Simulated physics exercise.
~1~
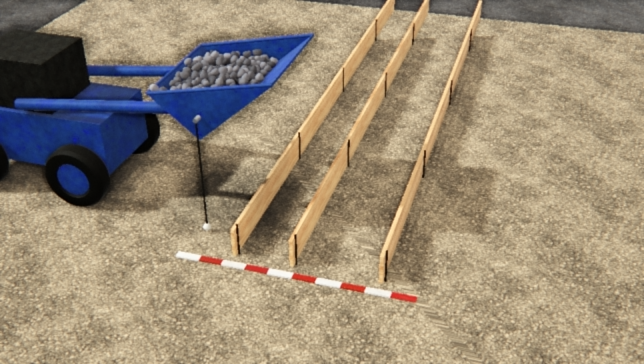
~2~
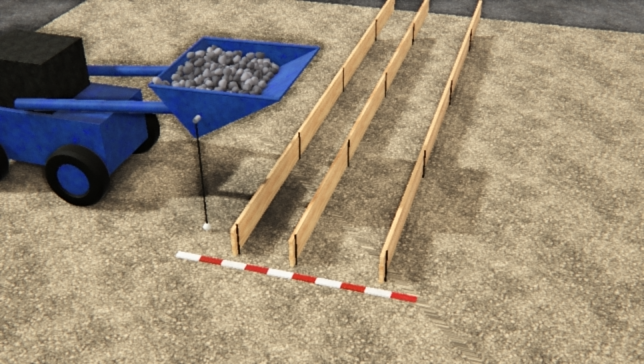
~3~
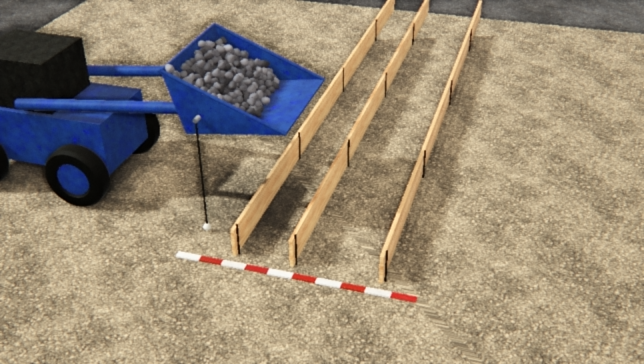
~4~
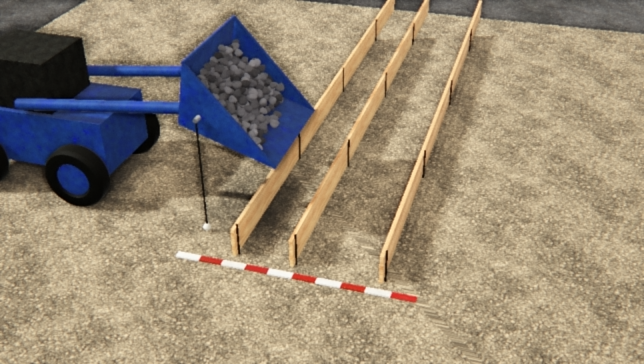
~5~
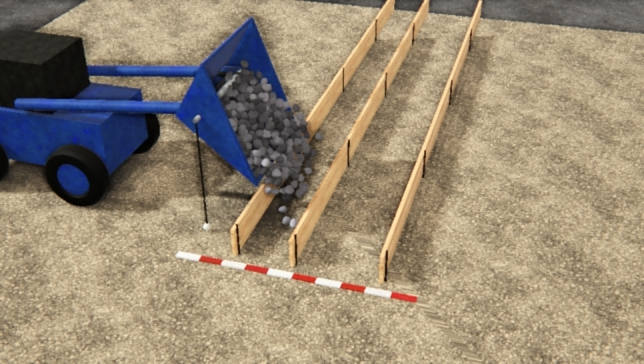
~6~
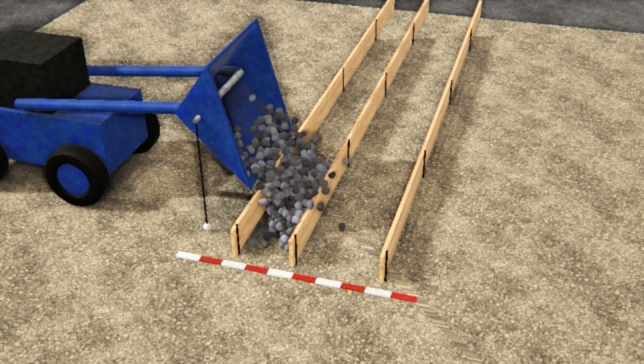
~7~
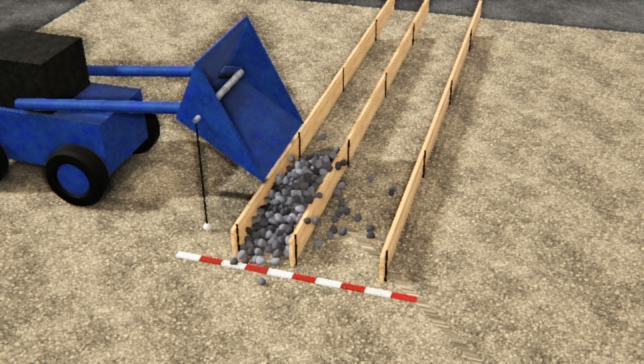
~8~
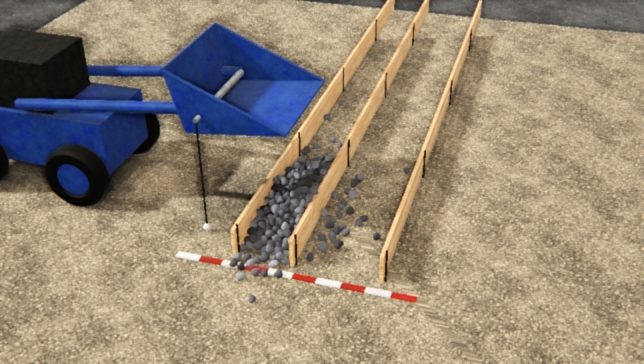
In this clip, a blue loader tips its bucket of grey stones forward over three wooden boards, and the stones pour mostly into the nearer bay. A few scatter into the far bay and past the striped staff as the emptied bucket tilts back.
